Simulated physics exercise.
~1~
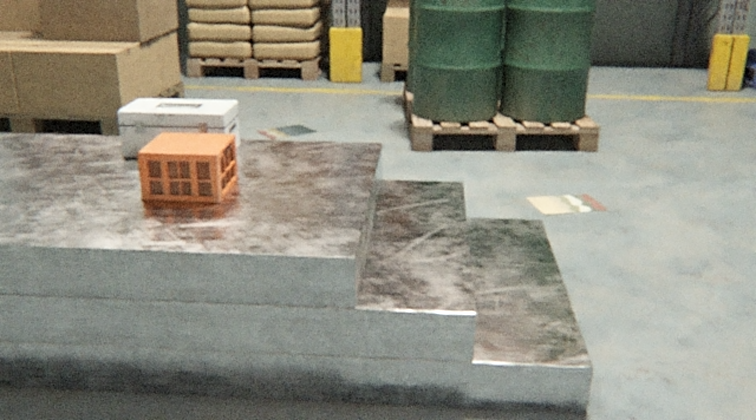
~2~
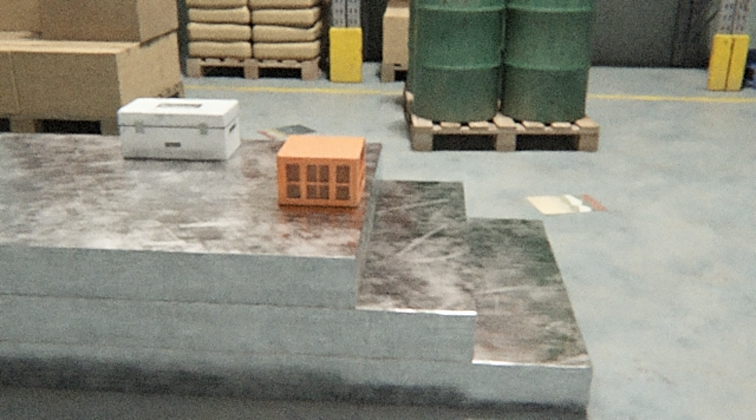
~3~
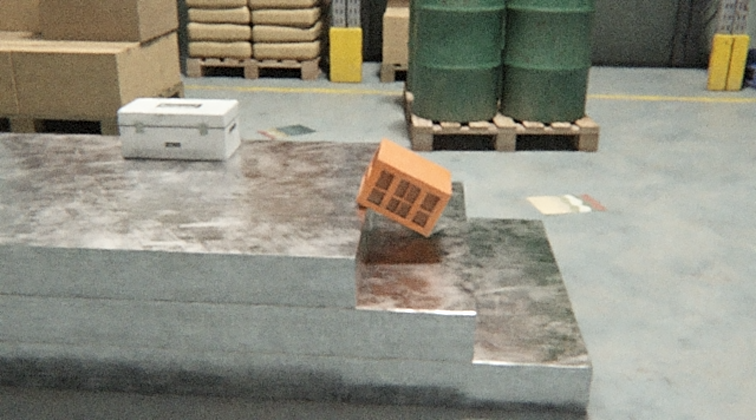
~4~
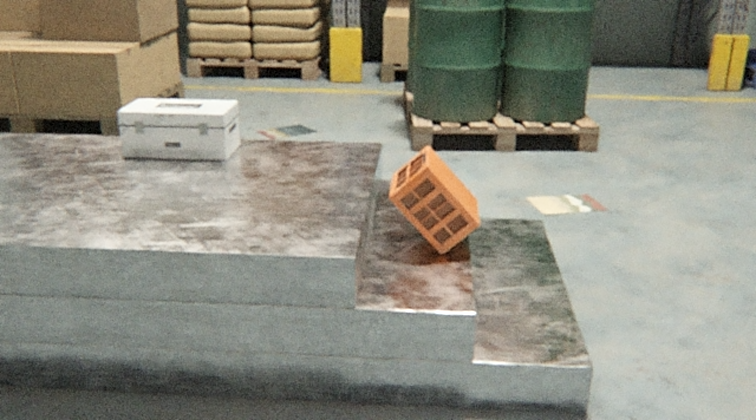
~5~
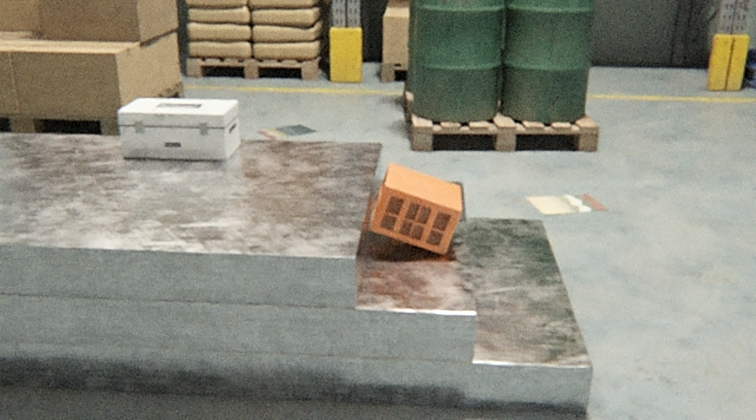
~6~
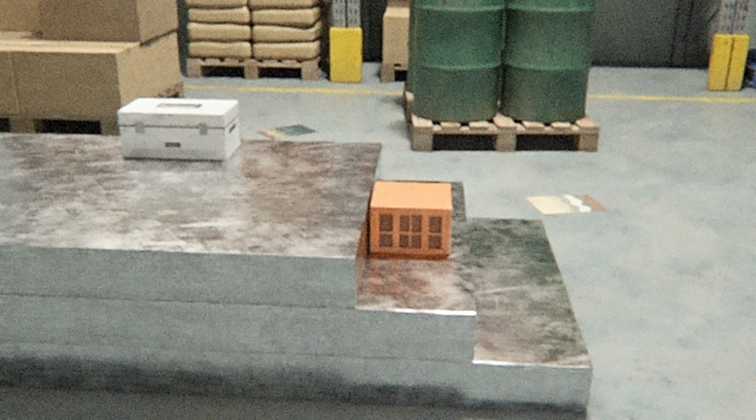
A low, scuffed metal platform with steps going down to the right fills the left and centre of a warehouse floor, seen from slightly above, with green barrels on a pallet, stacked sacks and cardboard boxes behind. A closed white toolbox sits towards the back of the platform, with an orange crate near it. The crate slides right across the top, tips over the edge and tilts steeply onto the step below. It then rocks back to the left and settles upright on that step, while the toolbox stays in its place.
